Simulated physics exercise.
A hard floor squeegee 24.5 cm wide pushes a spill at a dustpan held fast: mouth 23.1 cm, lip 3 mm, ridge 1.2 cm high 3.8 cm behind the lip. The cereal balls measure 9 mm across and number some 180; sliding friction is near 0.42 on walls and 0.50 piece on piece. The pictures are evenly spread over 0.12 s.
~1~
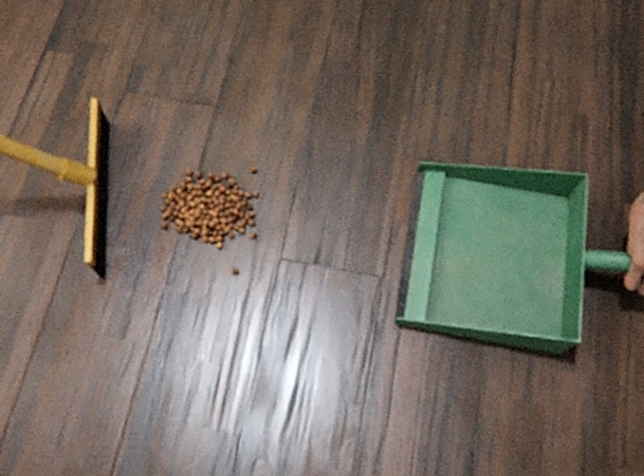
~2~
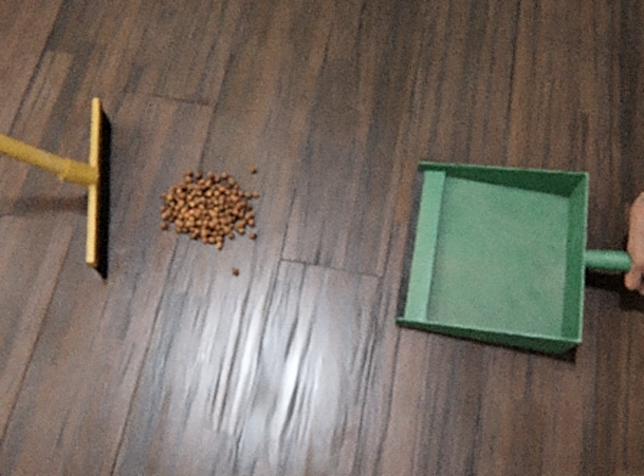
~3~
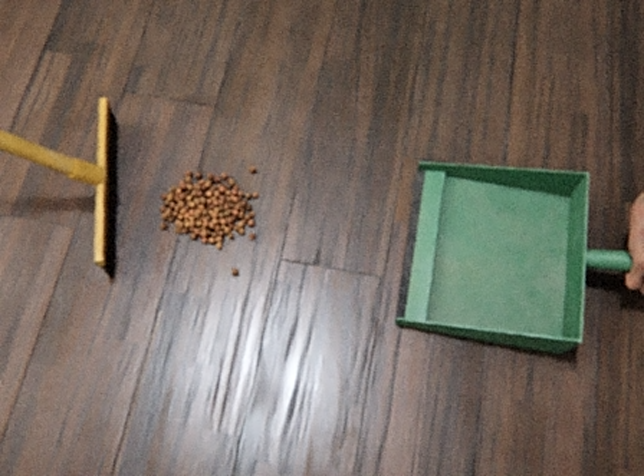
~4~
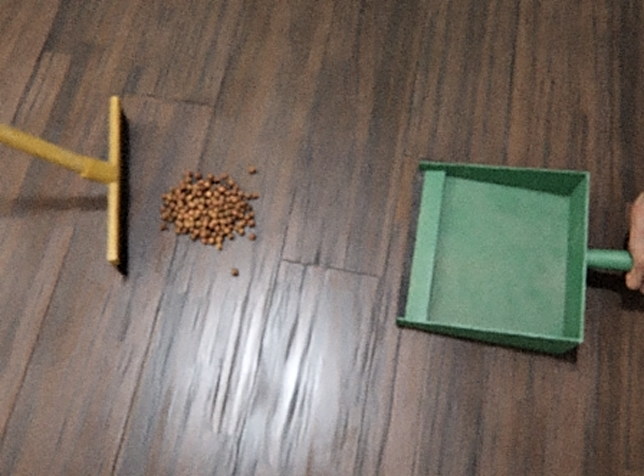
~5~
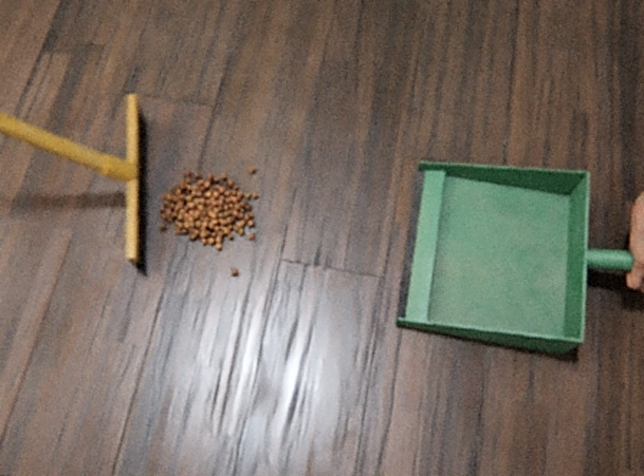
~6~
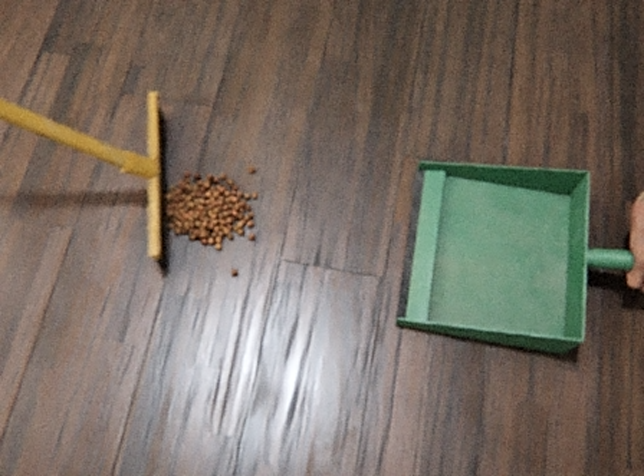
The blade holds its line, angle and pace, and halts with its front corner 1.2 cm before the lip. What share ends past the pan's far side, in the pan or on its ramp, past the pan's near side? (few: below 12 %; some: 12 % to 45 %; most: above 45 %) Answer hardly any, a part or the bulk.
Far side a part, pan a part, near side hardly any.
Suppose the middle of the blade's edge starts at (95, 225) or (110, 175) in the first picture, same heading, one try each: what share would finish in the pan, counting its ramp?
Some 35 and 25 per cent.
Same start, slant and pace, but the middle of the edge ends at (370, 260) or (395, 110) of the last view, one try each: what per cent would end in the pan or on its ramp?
Some 40 and 10 per cent.
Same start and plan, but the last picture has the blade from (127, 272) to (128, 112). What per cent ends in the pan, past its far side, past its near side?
Pan 20, far 15, near 0.
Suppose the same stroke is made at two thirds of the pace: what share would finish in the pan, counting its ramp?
In that case some 25 per cent.
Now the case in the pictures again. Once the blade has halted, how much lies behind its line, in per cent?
About 10 per cent.
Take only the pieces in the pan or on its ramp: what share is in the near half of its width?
Some 10 per cent.
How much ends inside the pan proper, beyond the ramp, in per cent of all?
About 20 per cent.
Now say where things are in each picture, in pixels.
The first picture shows blade from (91, 262) to (96, 105), moved 0.0 cm, 0 of the pieces shifted so far; middle of the pieces at (207, 208); pan at (500, 260).
The second picture shows blade from (93, 262) to (98, 105), moved 0.3 cm, 0 of the pieces shifted so far; middle of the pieces at (207, 208).
The third picture shows blade from (101, 262) to (105, 105), moved 1.4 cm, 0 of the pieces shifted so far; middle of the pieces at (207, 208).
The fourth picture shows blade from (114, 260) to (117, 103), moved 3.1 cm, 0 of the pieces shifted so far; middle of the pieces at (207, 209).
The fifth picture shows blade from (134, 258) to (134, 101), moved 5.7 cm, 0 of the pieces shifted so far; middle of the pieces at (206, 209).
The sixth picture shows blade from (156, 255) to (154, 99), moved 8.6 cm, 10 of the pieces shifted so far; middle of the pieces at (206, 209); pan at (501, 259).
Then, 0.13 s after the last picture, middle of the blade 19 cm from the lip; 0 % over the lip, far side 10 %, near side 0 %.
Then, 0.22 s after the last picture, middle of the blade 8 cm from the lip; 0 % over the lip, far side 25 %, near side 5 %.
Then, 0.45 s after the last picture, middle of the blade 5 cm from the lip; 35 % over the lip, far side 35 %, near side 5 %.
In the end, far side 35 %, pan 30 %, near side 5 %, in front of the lip or behind the blade 30 %.
